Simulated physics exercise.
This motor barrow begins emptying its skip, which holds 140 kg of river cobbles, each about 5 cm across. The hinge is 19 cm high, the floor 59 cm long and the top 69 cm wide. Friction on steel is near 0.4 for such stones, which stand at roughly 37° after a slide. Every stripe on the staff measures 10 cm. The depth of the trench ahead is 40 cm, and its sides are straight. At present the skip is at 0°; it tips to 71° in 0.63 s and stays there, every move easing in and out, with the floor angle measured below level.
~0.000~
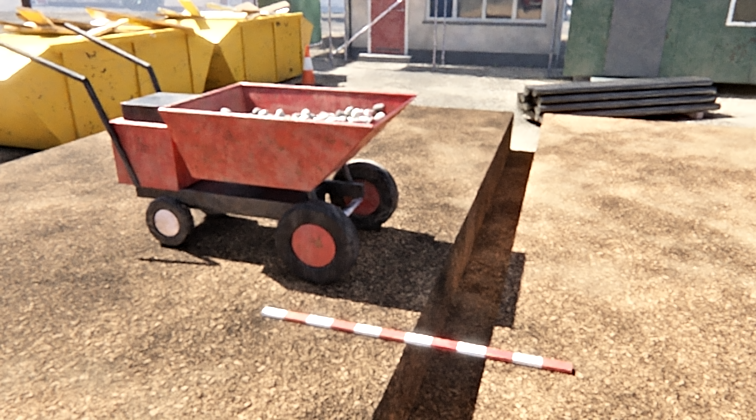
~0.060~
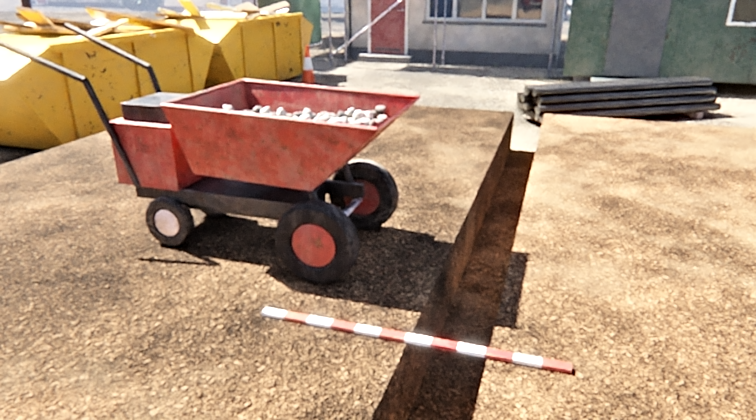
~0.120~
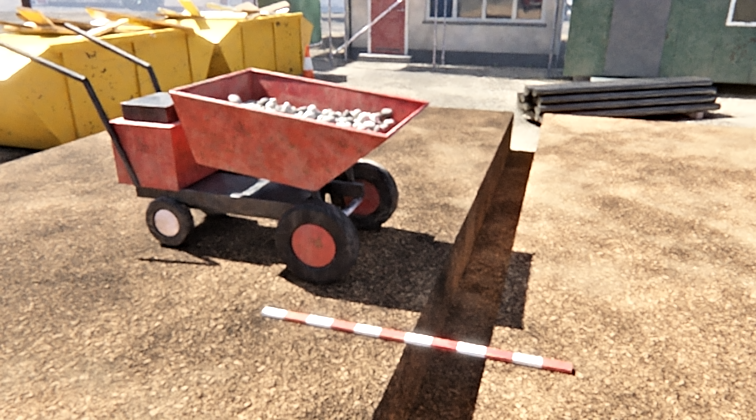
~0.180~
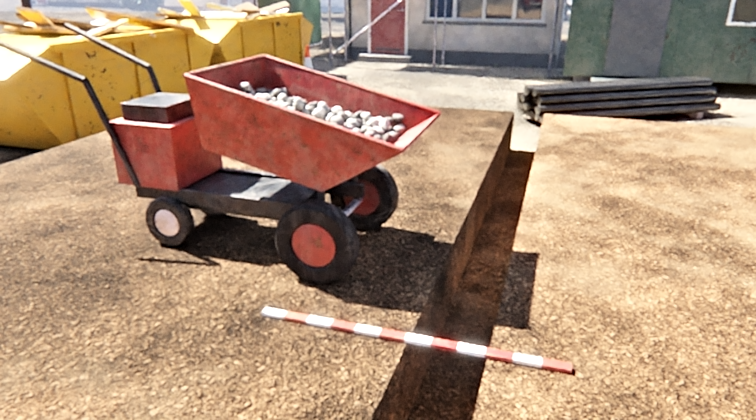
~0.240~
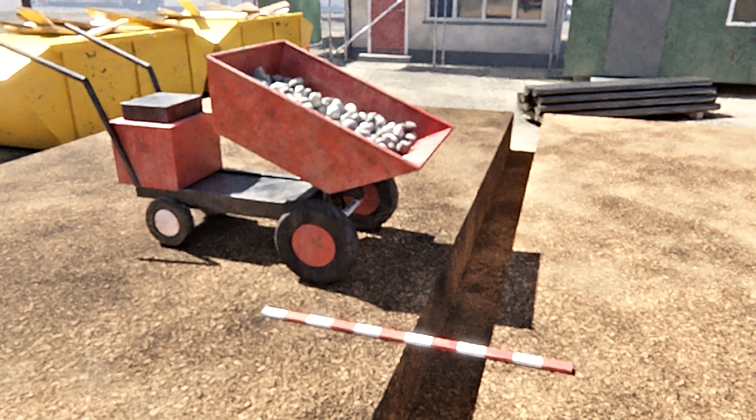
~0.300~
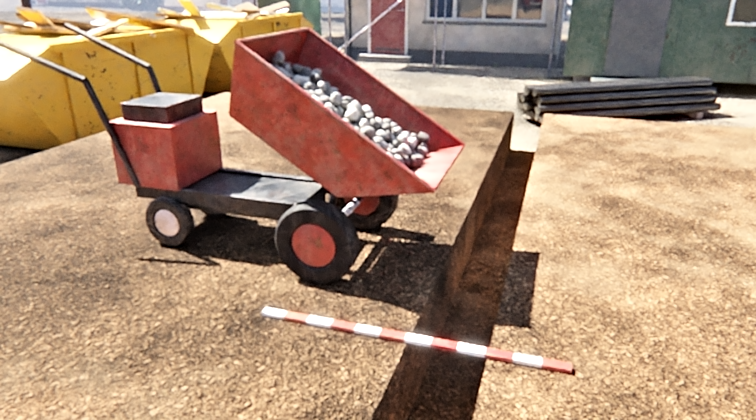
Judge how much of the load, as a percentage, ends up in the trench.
Around 50 %.
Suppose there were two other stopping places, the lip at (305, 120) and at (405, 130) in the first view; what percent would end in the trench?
Roughly 75 in a hundred from the first, 20 in a hundred from the second.
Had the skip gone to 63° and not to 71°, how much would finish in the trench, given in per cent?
I'd guess some 50 in a hundred.
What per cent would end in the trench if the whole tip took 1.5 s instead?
Expected share: Around 65%.
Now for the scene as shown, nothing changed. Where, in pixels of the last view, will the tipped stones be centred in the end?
Somewhere near pixel (498, 313).
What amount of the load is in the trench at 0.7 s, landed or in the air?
15 per cent, give or take.
After 0.5 s the floor is at 60°; 100 % in the skip; the foremost stones are at (440, 214).
After 0.7 s the floor is at 71°; 79 % in the skip, 15 % in the trench, 6 % past the trench; the foremost stones are at (529, 278).
After 1.1 s the floor is at 71°; 10 % in the skip, 40 % in the trench, 50 % past the trench; the foremost stones are at (730, 307).
After 3.0 s the floor is at 71°; 0 % in the skip, 50 % in the trench, 50 % past the trench; the foremost stones are past the picture's edge.
